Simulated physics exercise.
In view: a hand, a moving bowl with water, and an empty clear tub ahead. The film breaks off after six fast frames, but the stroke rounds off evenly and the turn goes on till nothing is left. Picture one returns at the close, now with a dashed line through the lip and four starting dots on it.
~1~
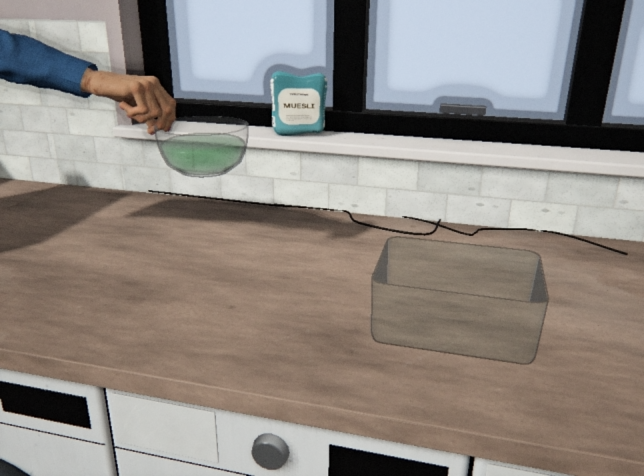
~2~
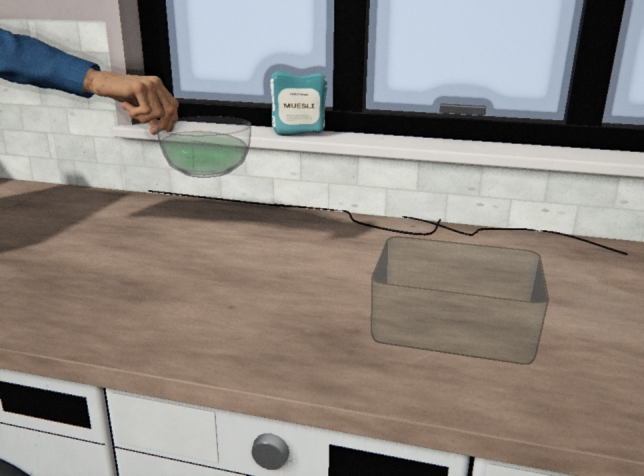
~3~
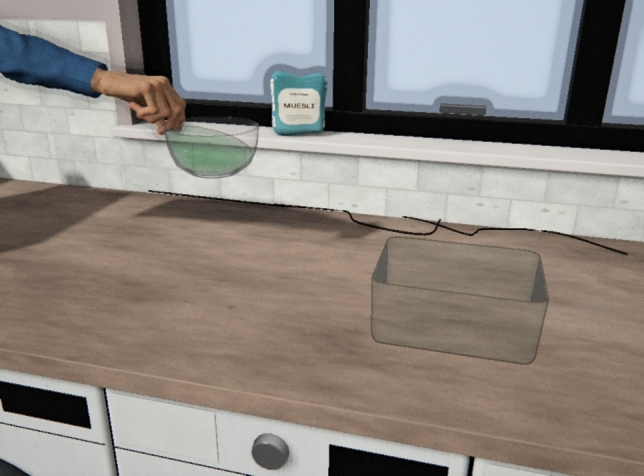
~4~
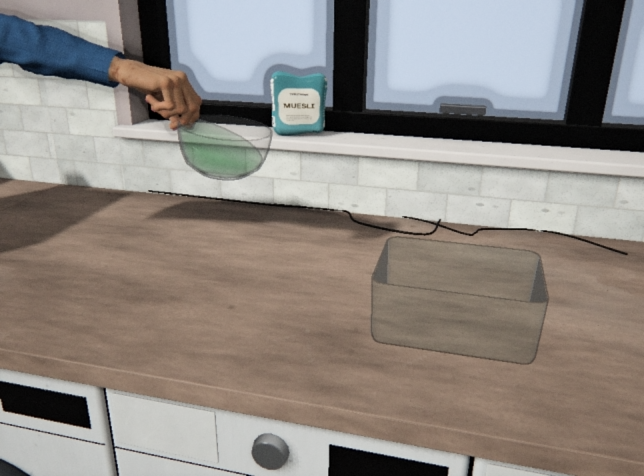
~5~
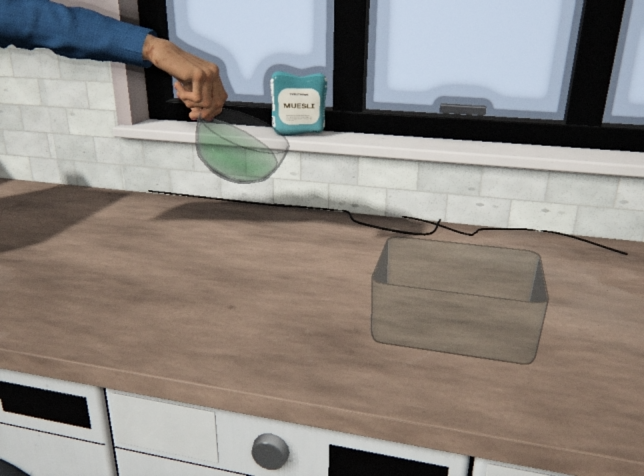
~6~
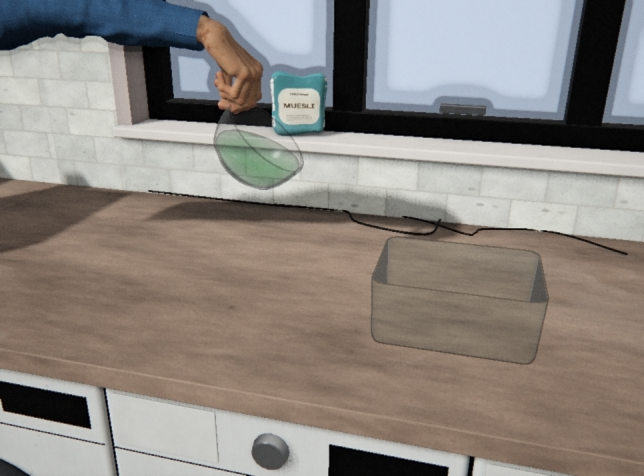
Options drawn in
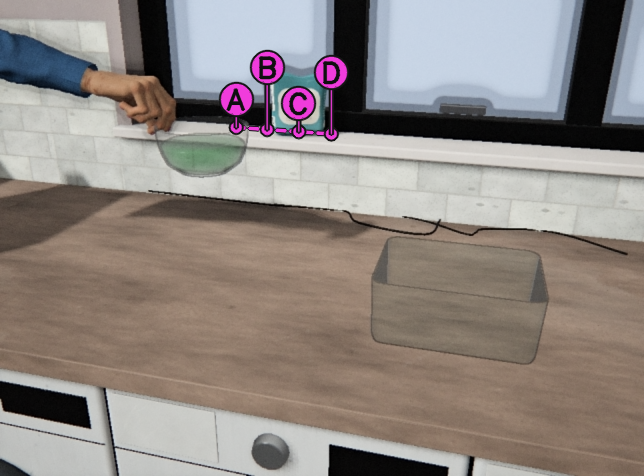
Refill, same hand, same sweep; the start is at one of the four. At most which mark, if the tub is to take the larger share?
Go for B.
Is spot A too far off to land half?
Yes, that goes wrong.
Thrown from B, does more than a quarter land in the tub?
Yes, it does.
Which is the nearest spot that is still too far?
It is A.
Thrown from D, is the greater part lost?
No, not at all.
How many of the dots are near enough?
Three of the four.
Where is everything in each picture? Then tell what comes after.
In the first frame, upright, lip at (243, 128); tub from (371, 338) to (535, 362); nothing has left yet.
In the second frame, upright, lip at (246, 128); nothing has left yet.
In the third frame, upright, lip at (254, 129); nothing has left yet.
In the fourth frame, tipped about 7°, lip at (268, 135); nothing has left yet.
In the fifth frame, tipped about 22°, lip at (286, 149); nothing has left yet.
In the sixth frame, tipped about 43°, lip at (300, 168); nothing has left yet.
In magenta, A at (236, 127); B at (267, 129); C at (298, 131); D at (331, 134).
With A, about 27 % lands in the tub, 67 % falls short and 6 % goes beside or beyond.
With B, about 68 % lands in the tub, 18 % falls short and 13 % goes beside or beyond.
With C, about 75 % lands in the tub, 5 % falls short and 21 % goes beside or beyond.
With D, about 79 % lands in the tub, 7 % falls short and 14 % goes beside or beyond.
